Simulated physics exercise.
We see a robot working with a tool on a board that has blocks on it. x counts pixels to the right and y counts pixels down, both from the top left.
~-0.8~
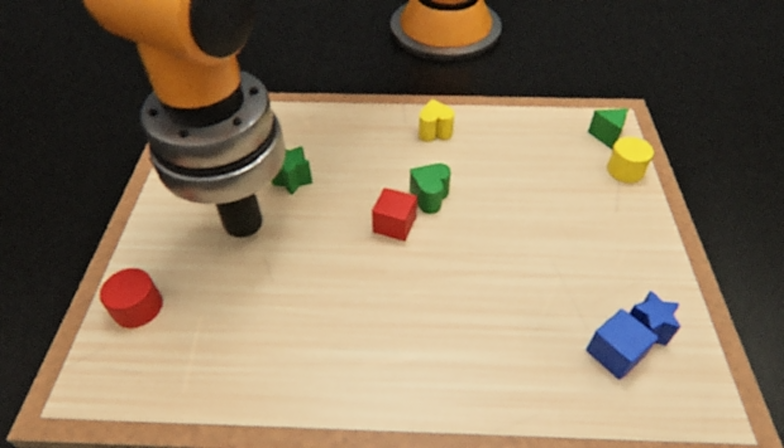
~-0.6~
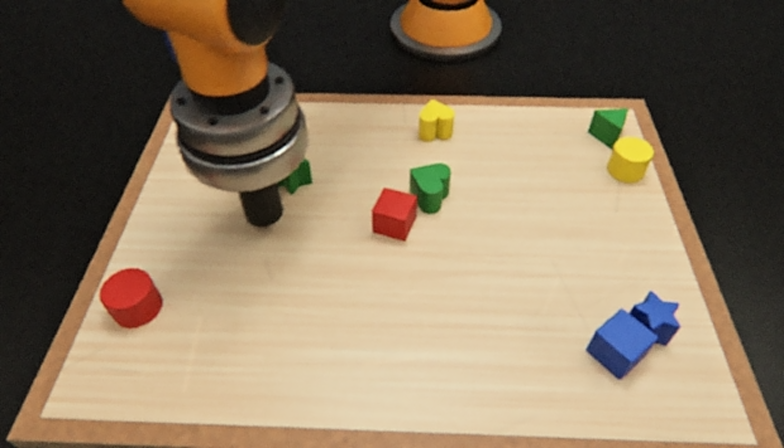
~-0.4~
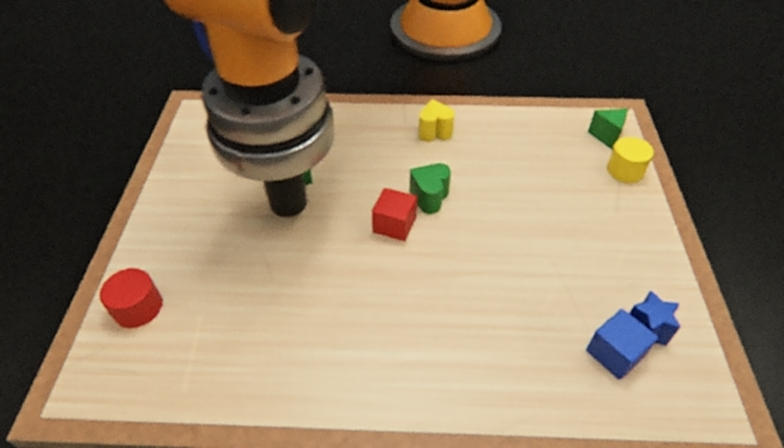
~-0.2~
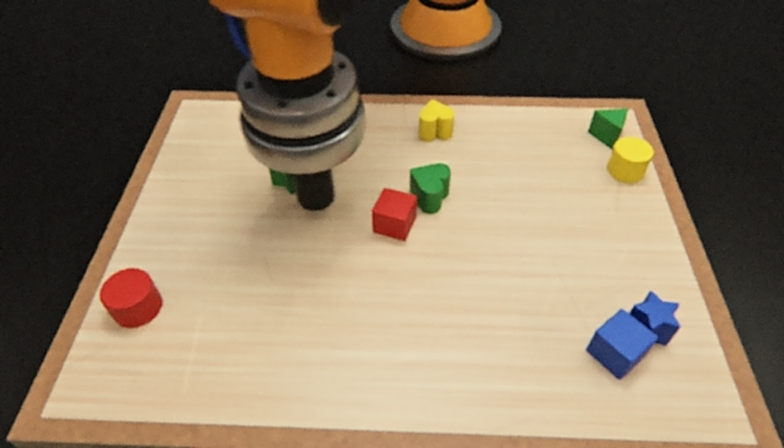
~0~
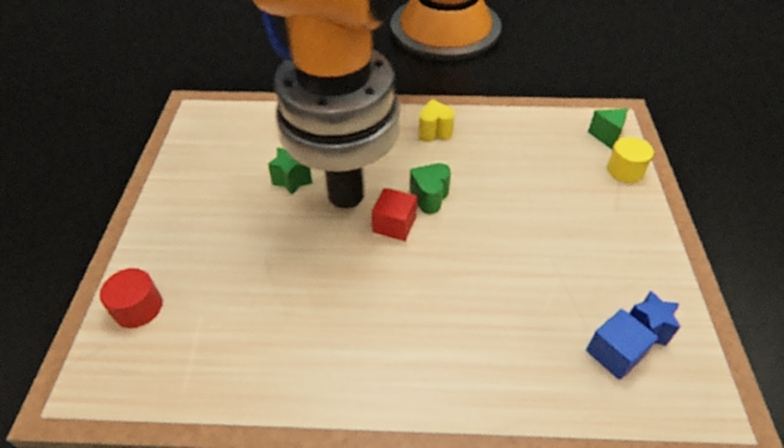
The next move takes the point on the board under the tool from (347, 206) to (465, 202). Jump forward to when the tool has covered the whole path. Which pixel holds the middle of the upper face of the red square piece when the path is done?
My estimate: (416, 209).
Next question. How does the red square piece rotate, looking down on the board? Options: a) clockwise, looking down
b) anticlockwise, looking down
My pick is a.
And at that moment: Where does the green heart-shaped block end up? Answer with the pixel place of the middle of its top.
Its top face will be centred at roughly (501, 173).
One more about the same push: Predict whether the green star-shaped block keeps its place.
That block remains where it is.
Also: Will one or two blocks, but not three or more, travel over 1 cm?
I'd say yes.
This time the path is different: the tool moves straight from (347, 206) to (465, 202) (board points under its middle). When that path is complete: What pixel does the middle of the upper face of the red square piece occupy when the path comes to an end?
I predict (416, 211).
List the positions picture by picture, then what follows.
In the first picture, tip of the tool (244, 223), middles of tops, green star-shaped block (289, 158), red square piece (395, 203), green heart-shaped block (432, 176).
In the second picture, tool (265, 213), nothing pushed.
In the third picture, tool (289, 203), nothing pushed.
In the fourth picture, tool (316, 198), nothing pushed.
In the fifth picture, tool (346, 195), green star-shaped block (289, 158), red square piece (395, 203), green heart-shaped block (432, 176).
What follows on the original path. One third of the way, tool (387, 193); red square piece (406, 206), turned 35° clockwise.
Two thirds of the way, tool (428, 192); red square piece (416, 209), turned 70° clockwise; green heart-shaped block (463, 174).
At the end, tool (467, 192); green star-shaped block unmoved; red square piece (416, 209), turned 70° clockwise; green heart-shaped block (501, 173).
